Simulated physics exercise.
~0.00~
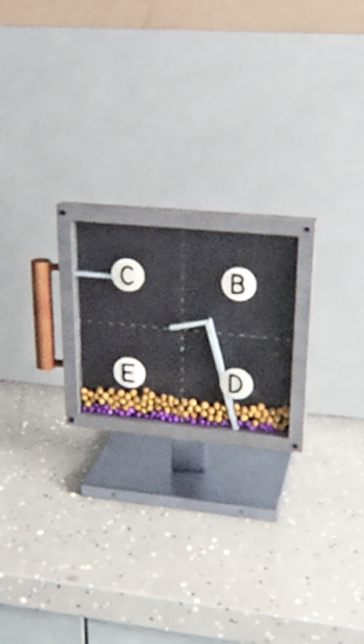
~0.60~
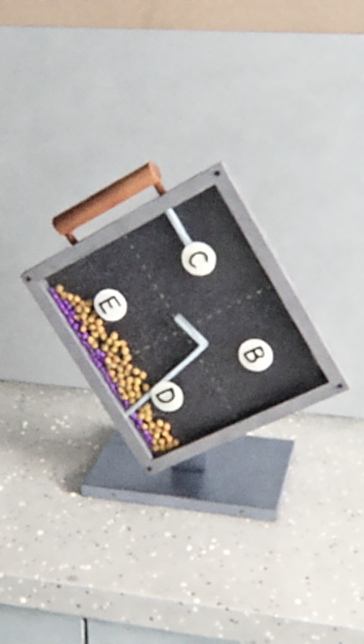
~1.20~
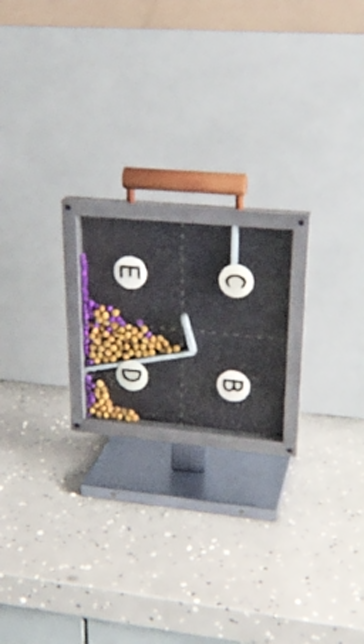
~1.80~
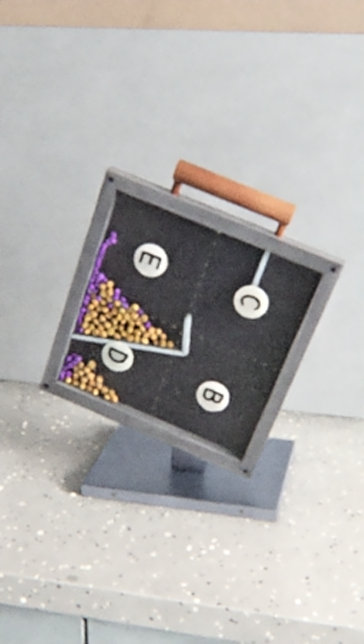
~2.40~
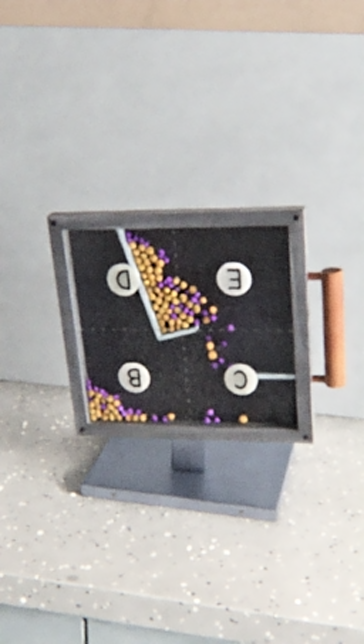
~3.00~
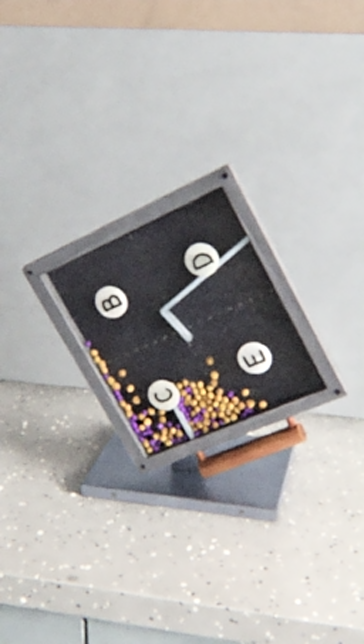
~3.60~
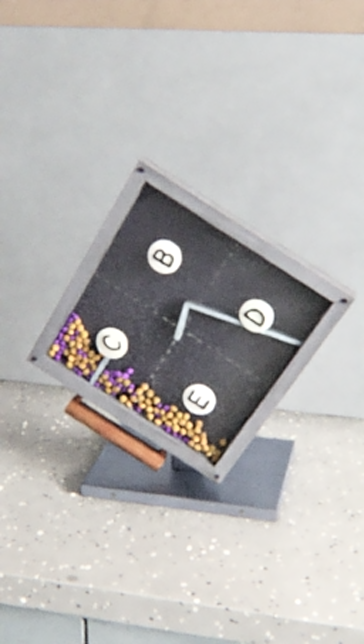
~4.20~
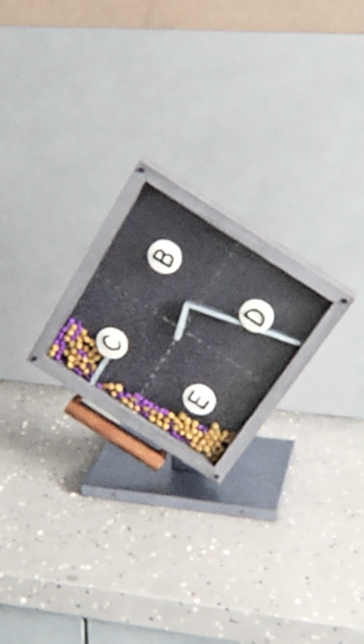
A square, clear-fronted box of tan and small purple beads turns on a grey stand on a speckled counter, seen from the front against a pale wall. Lettered discs mark its four quarters, pale strips divide part of its black interior, and a wooden handle sits on the left. The box turns clockwise until the handle is on top, and beads heap at left, some held on the bent strip. After a pause it continues clockwise, spilling the held beads down past C. It stops tilted, handle at lower left, with beads lying along the lower edge by C and E, most purple ones near C.
